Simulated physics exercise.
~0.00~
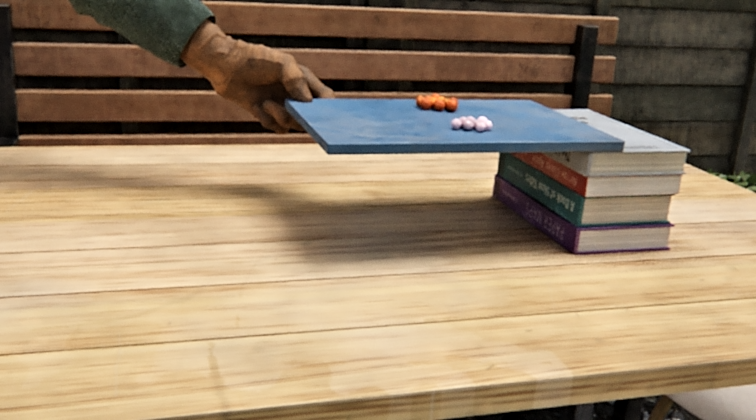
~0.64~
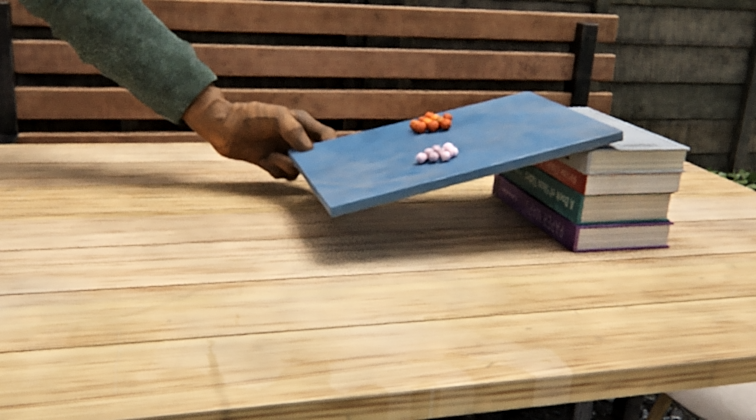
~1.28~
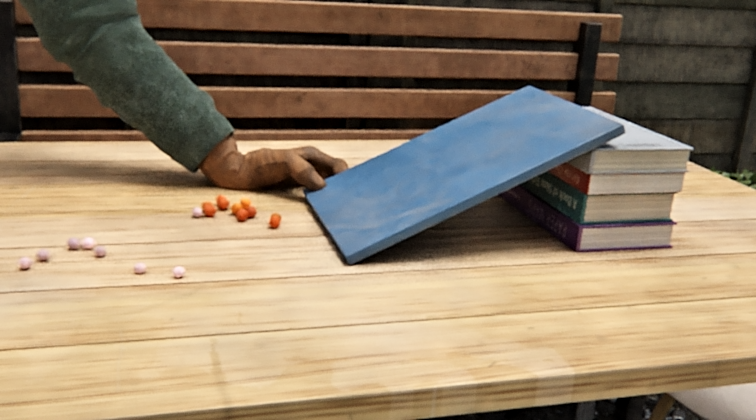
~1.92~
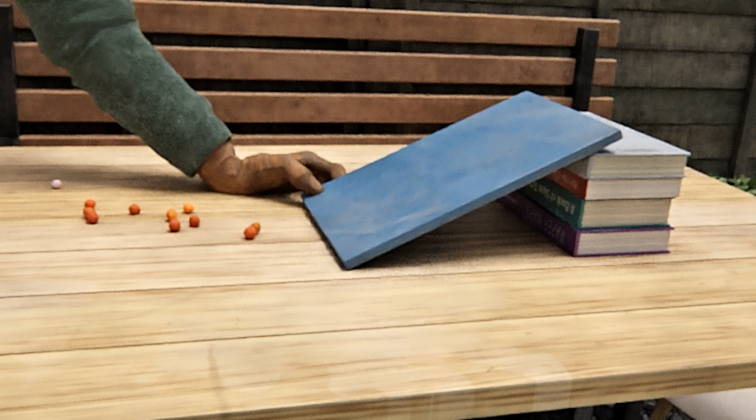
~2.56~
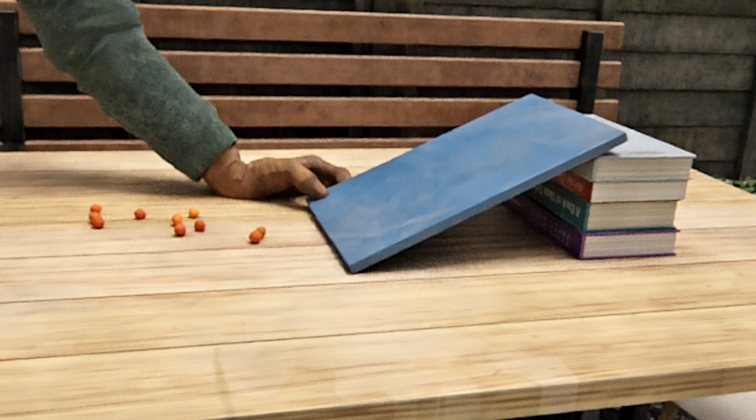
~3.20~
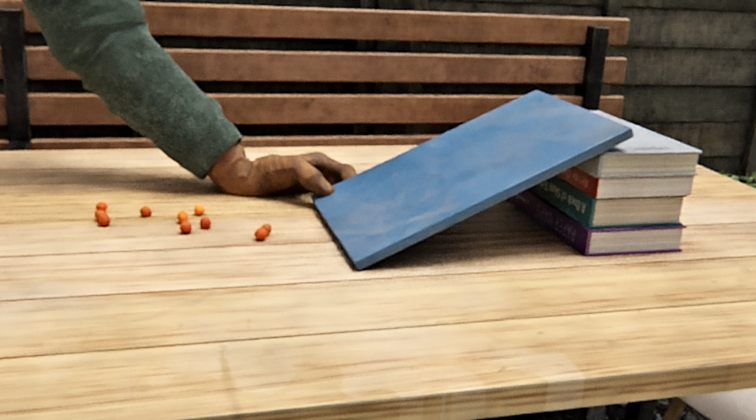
A hand lowers a blue board into a ramp, and pink beads outrun the orange ones.
